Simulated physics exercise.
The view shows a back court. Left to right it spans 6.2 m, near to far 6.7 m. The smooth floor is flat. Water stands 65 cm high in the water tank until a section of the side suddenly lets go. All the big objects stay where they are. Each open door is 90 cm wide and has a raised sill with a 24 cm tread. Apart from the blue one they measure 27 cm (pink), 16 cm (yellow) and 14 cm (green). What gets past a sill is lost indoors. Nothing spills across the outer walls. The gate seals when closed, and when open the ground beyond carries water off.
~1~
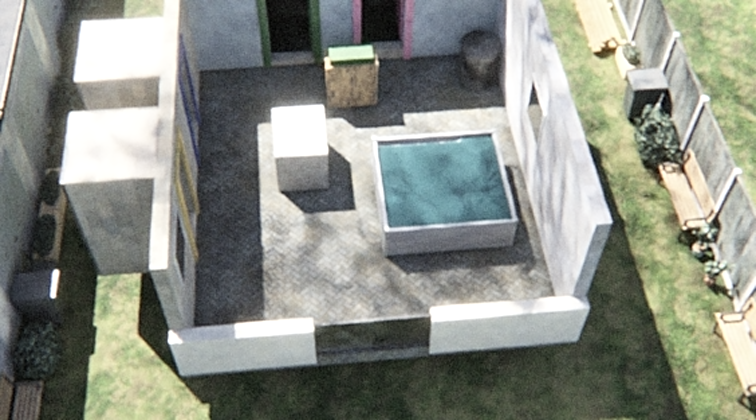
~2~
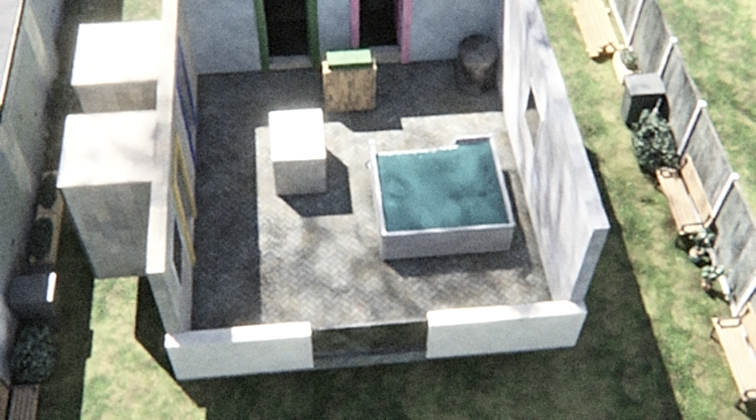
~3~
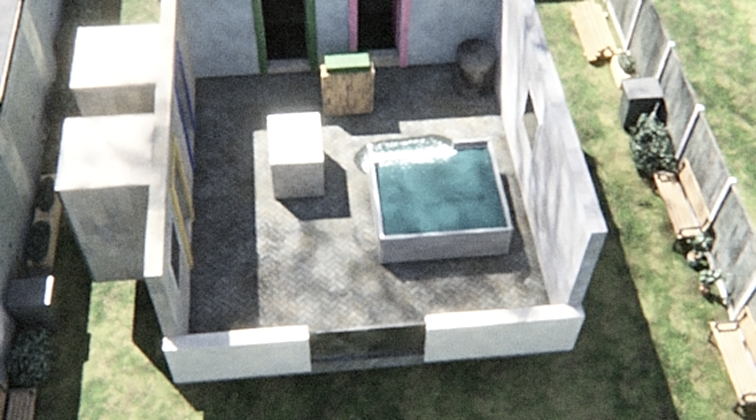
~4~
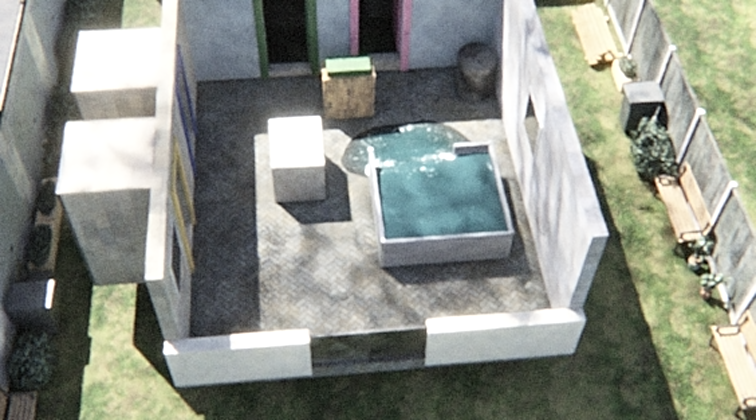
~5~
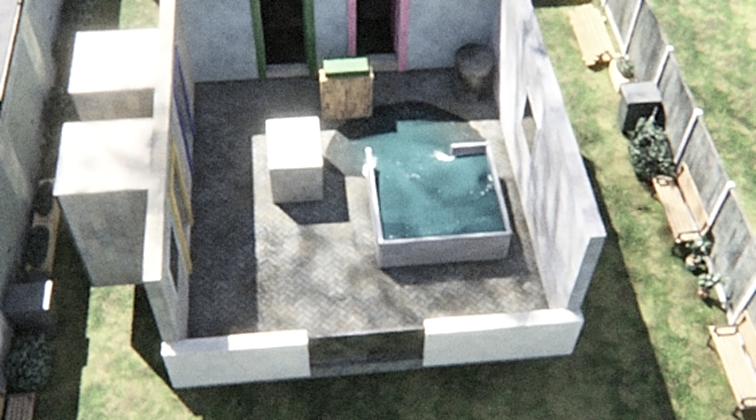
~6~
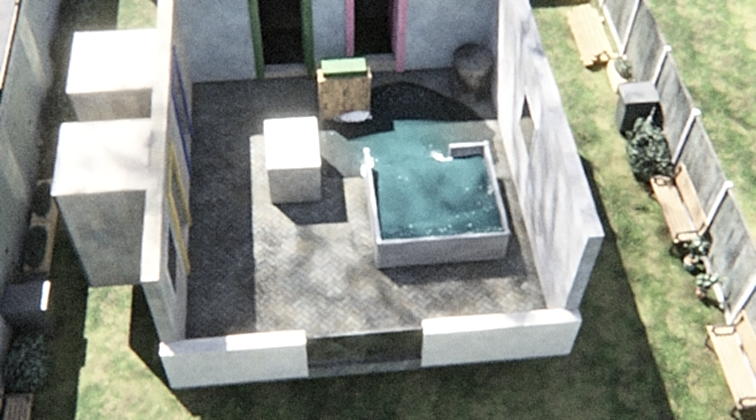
In a walled court, water pours from a tank's far side and spreads across the floor.
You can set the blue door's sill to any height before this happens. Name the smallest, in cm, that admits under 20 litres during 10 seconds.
It would have to be roughly 13.5 cm high.
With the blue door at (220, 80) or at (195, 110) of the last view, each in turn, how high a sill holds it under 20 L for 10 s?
About 16 and 19 cm.
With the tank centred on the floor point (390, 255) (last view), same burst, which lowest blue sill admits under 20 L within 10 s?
Some 9.0 cm.
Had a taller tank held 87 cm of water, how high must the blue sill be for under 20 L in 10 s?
Some 19 cm.
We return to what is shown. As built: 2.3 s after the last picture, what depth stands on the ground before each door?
Depths in cm: Blue 17, pink 28, yellow 0, green 5.
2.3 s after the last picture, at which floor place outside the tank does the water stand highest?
At about (481, 66).
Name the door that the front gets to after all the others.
It is the yellow one.
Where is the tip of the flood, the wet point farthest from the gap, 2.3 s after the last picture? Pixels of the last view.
At about (193, 83).
Then, 0.7 s after the last picture water covers 25 % of the floor, deepest (42 cm) near (373, 73); it has not reached the blue door.
Then, 2.3 s after the last picture water covers 45 % of the floor, deepest (48 cm) near (481, 66); 17 cm at the blue door, 0 litres in over its 21 cm sill.
Then, 9.3 s after the last picture water covers 95 % of the floor, deepest (13 cm) near (414, 347); 11 cm at the blue door, 0 litres in over its 21 cm sill.
At the blue door as built, the water peaked near 18 cm, 2.5 s after the last picture.
Run again over the same 10 s with other heights there, 45 litres in over 11.5 cm, 6 litres over 15.5 cm. The limit of 20 litres is kept from about 13.5 cm up.
